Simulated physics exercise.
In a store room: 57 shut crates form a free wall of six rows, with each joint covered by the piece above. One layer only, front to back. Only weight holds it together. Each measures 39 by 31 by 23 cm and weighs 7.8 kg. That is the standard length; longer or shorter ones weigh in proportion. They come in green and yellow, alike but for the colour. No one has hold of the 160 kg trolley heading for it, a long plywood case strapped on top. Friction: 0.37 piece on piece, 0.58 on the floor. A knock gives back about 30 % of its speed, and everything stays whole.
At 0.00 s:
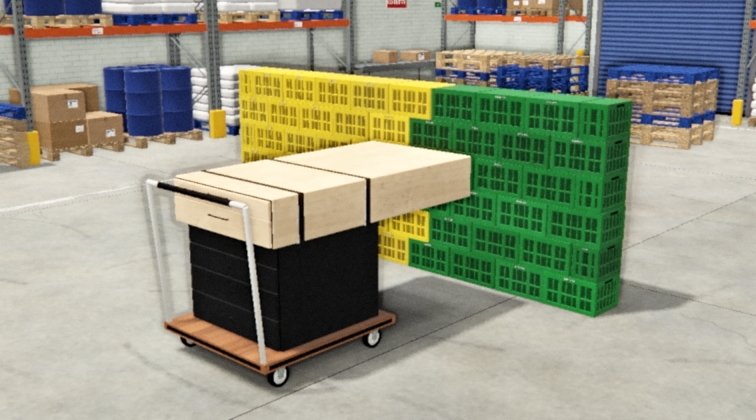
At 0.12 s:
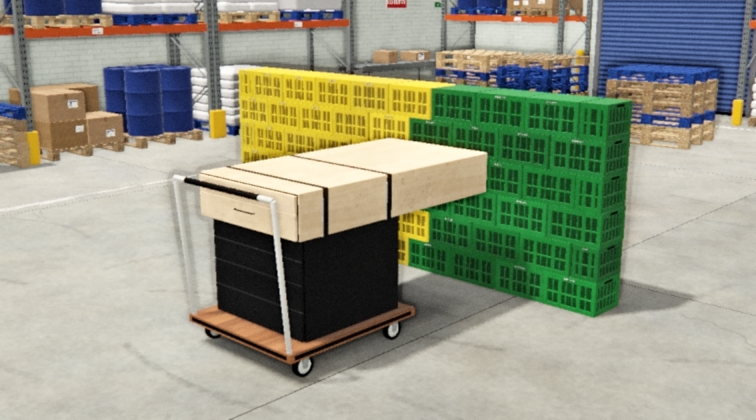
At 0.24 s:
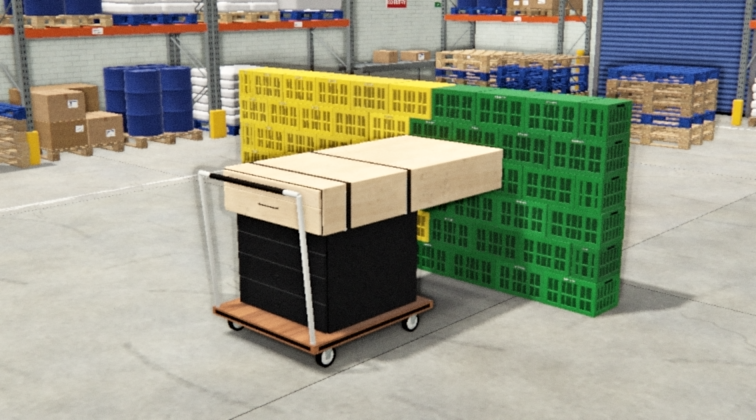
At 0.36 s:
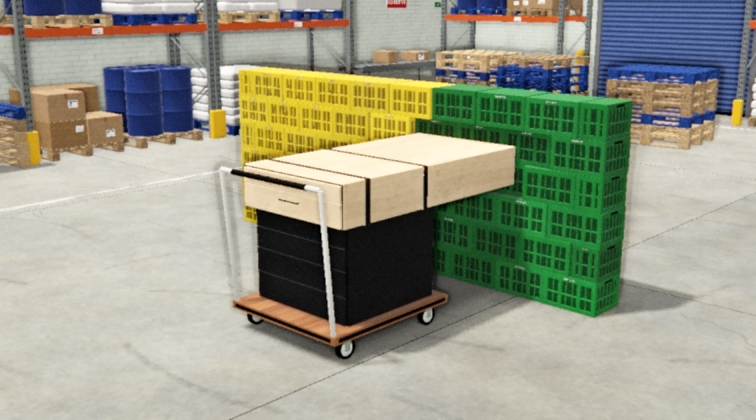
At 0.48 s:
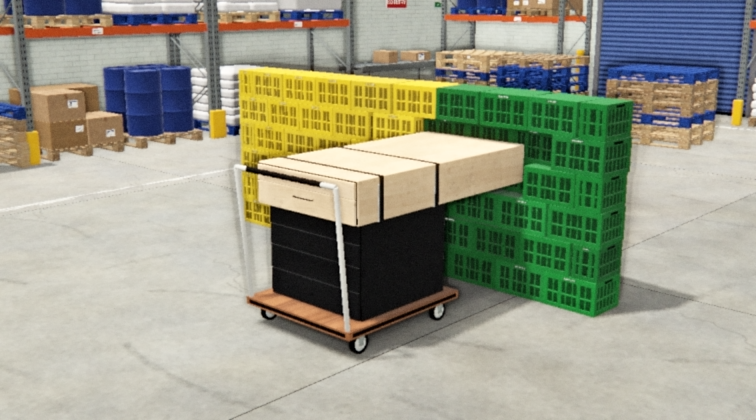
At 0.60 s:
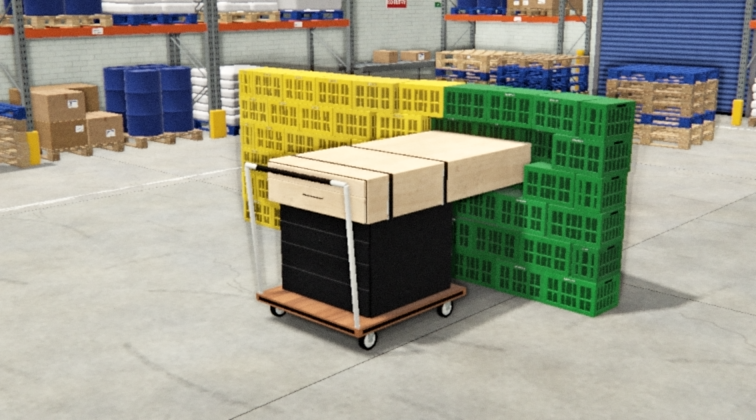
At the start, a flat trolley stacked with black boxes and long pale wooden cases stands just in front of a wall of yellow and green crates. It rolls rightward with nobody holding it, and the overhanging load meets the green section, pushing several crates back out of line.
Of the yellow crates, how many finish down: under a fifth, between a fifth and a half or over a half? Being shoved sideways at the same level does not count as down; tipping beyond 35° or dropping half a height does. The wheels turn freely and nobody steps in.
Under a fifth of them.
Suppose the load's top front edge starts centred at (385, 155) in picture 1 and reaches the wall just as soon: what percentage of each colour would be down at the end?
In that case green 30, yellow 10 per cent.
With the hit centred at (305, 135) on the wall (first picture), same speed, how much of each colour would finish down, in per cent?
Then green 0, yellow 50 per cent.
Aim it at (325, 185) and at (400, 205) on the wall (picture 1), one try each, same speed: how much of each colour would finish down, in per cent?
Green 0 then 0, yellow 0 then 0 per cent.
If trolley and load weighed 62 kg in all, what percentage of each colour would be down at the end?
In that case green 0, yellow 0 per cent.
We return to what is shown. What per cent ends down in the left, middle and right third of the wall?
In per cent: Left 0, middle 30, right 40.
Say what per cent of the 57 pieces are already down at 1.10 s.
At that moment 15 per cent.
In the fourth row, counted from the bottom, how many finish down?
3 of them.
By 1.10 s, load 37 cm past the wall's line, still rolling; none of the 33 yellow crates down (8 of 57 in all colours); top yellow crate tilted 25°; top green crate tilted 42°, 17 cm lower.
By 1.62 s, load 42 cm past the wall's line, still rolling; 4 of the 33 yellow crates down (12 of 57 in all colours); top yellow crate tilted 62°, 99 cm lower; top green crate upside down.
When it is over (3.3 s), load 43 cm past the wall's line, stopped; 4 of the 33 yellow crates down (12 of 57 in all colours); top yellow crate upside down; top green crate 1.15 m lower. That is 12 per cent. In pixels of the last frame, middles, top yellow crate near (365, 204), top green crate near (735, 230).
